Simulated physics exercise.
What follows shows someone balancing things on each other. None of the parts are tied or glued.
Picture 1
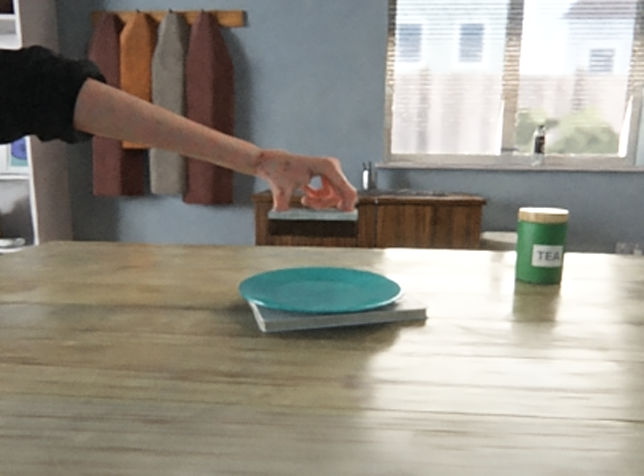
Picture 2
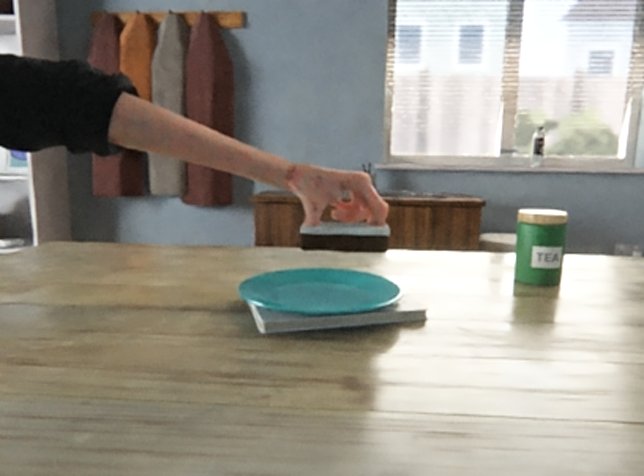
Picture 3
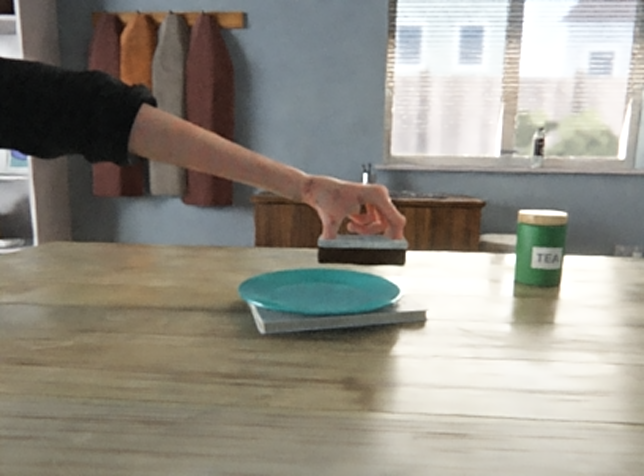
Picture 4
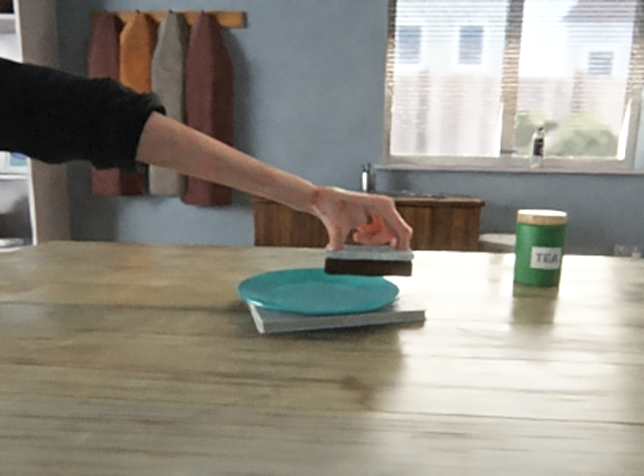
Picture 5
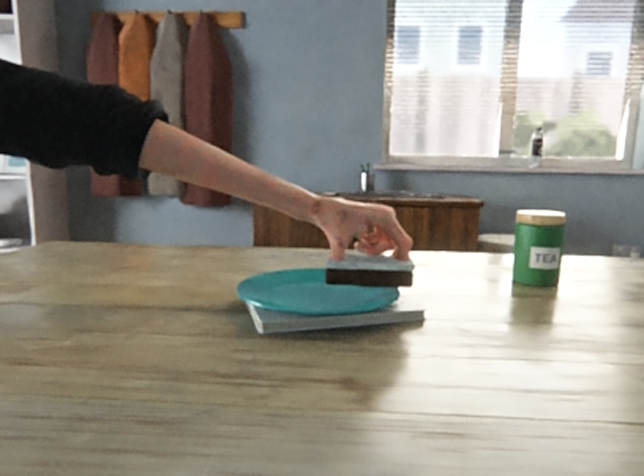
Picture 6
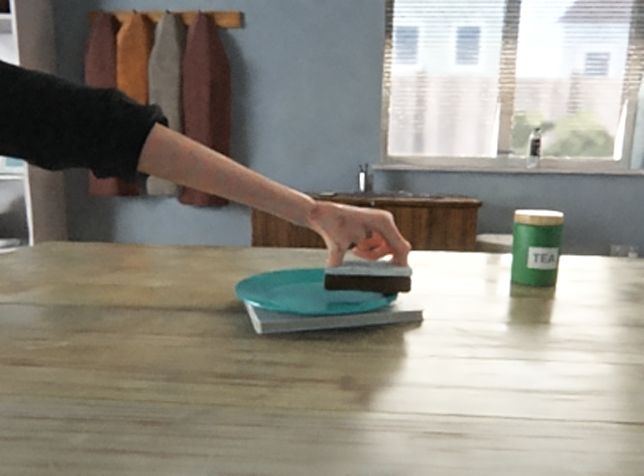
A hand moves a brown sponge rightward and down onto the turquoise plate's right side.
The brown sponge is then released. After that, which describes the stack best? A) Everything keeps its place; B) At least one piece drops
Everything keeps its place (A).
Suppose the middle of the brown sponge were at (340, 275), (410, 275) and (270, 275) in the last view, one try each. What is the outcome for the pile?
Attempt one, the pile survives; attempt two, it falls over; attempt three, it survives.
Then, 0.60 s past the last view, nothing moves.
Then, 1.30 s past the last view, brown sponge resting near (367, 277).
Finally, all 4 still in place. Final places as the last picture's camera would see them, brown sponge near (367, 277). The pile stays up.
